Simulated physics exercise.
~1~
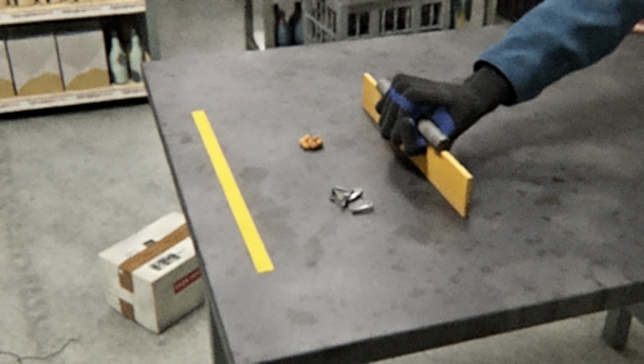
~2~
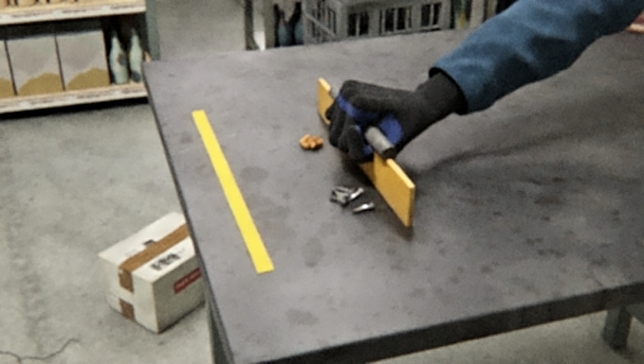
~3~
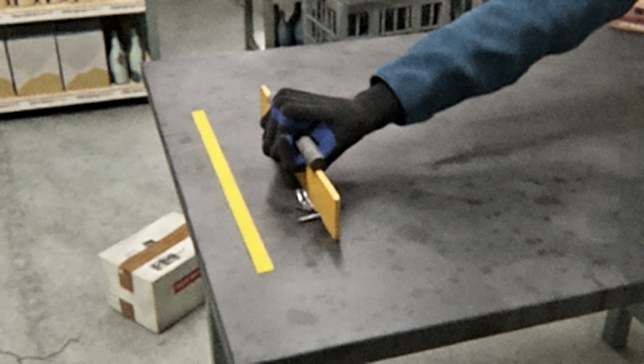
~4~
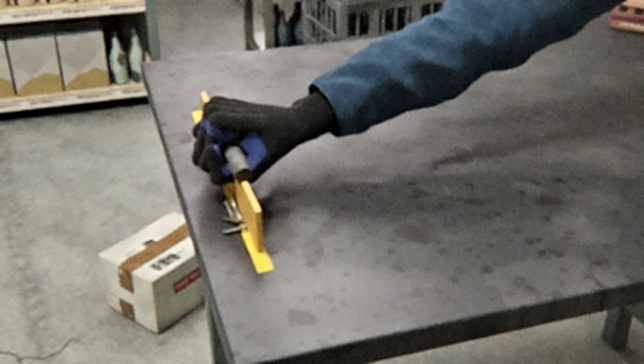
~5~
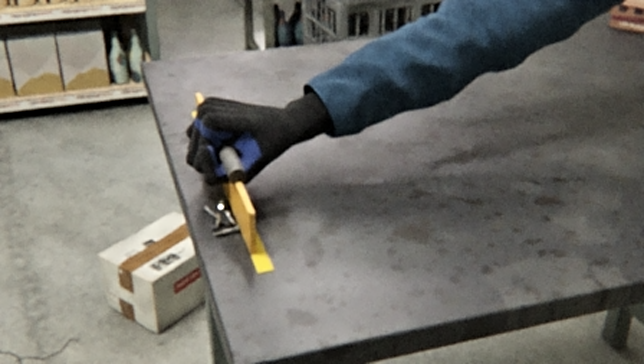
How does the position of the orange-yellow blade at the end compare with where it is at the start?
At the start the blade stands well to the right of the yellow tape, beyond the small pieces. At the end it is much farther left, resting at the tape near the table's left edge.
